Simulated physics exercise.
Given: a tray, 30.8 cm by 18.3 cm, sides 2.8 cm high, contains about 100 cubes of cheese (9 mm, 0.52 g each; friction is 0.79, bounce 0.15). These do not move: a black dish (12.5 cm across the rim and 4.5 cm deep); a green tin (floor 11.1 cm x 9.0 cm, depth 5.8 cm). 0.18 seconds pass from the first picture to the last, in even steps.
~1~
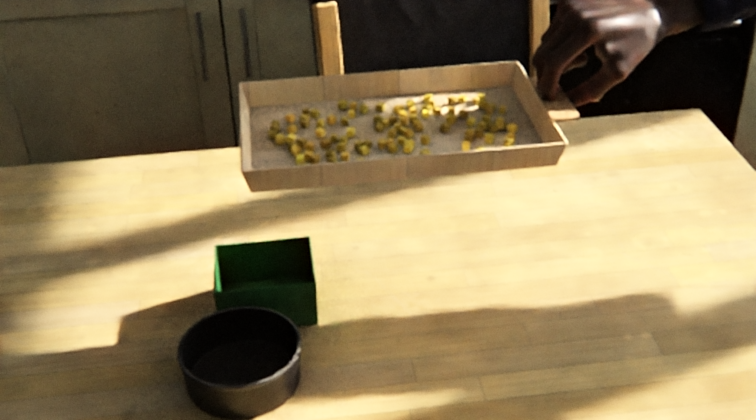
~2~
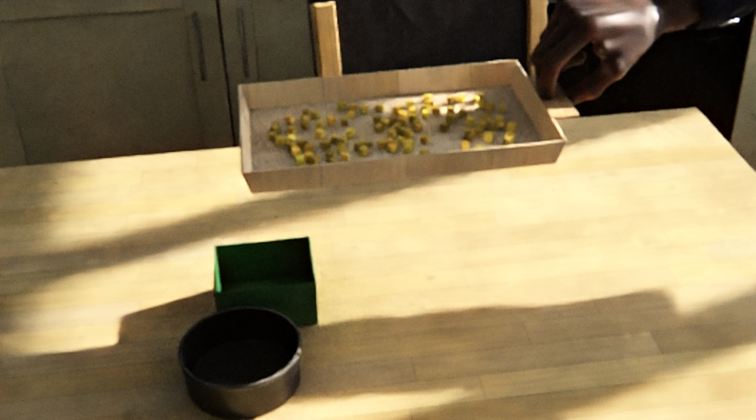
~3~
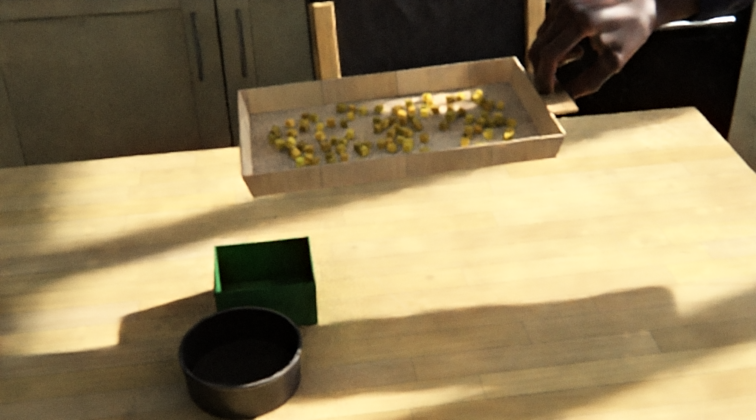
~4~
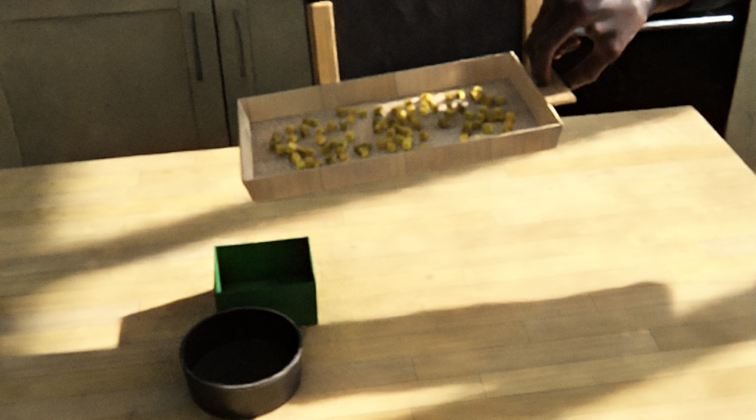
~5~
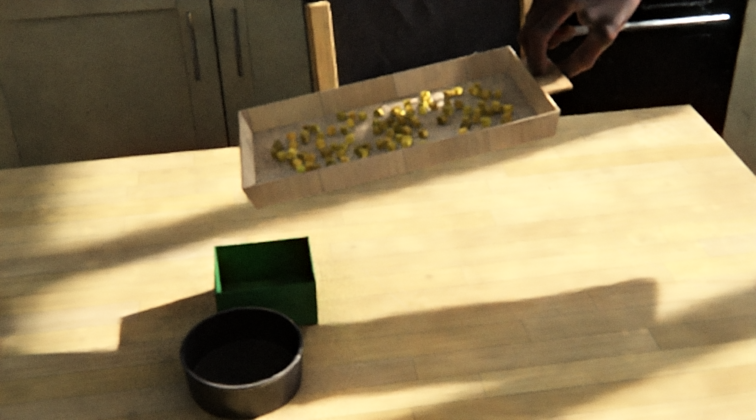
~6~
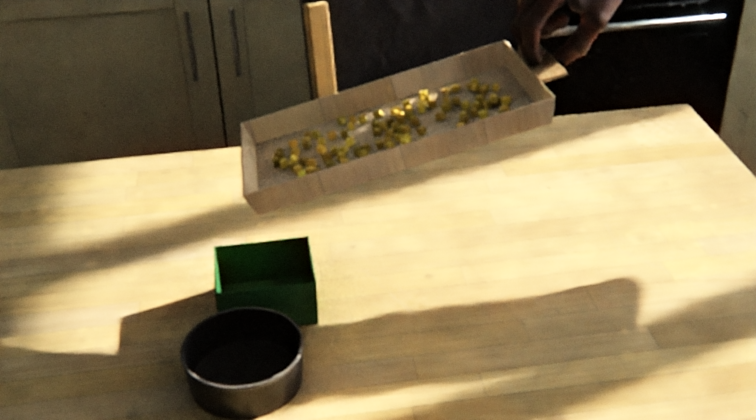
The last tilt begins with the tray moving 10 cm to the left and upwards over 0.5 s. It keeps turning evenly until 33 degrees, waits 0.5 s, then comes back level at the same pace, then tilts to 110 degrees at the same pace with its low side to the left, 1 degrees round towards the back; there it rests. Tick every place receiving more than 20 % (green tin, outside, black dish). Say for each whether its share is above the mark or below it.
Green tin: Below the mark; outside: Above the mark; black dish: Below the mark.
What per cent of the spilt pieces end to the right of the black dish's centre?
Share on that side: Approx. 90 %.
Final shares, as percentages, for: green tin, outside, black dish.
The green tin ends with 10 per cent, 90 per cent lands outside, and the black dish gets 0 per cent.
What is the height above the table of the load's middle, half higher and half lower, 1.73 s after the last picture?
Roughly 14 cm.
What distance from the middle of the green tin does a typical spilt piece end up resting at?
That comes to some 10 cm from the centre.
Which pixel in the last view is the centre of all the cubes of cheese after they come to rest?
Roughly at pixel (318, 268).
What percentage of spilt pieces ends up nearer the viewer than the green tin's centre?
20 %.
Then, 0.66 s after the last picture, tilt 33 degrees; tray 100 %; middle of all pieces on or above the table near (295, 173).
Then, 1.22 s after the last picture, tilt 10 degrees; tray 100 %; middle of all pieces on or above the table near (261, 132).
Then, 1.73 s after the last picture, tilt 75 degrees; tray 95 %; middle of all pieces on or above the table near (270, 186).
Then, 2.22 s after the last picture, tilt 110 degrees; outside 75 %, green tin 10 %, in the air 15 %; middle of all pieces on or above the table near (313, 263).
In the end, black dish 0 %, outside 90 %, green tin 10 %, tray 0 %.
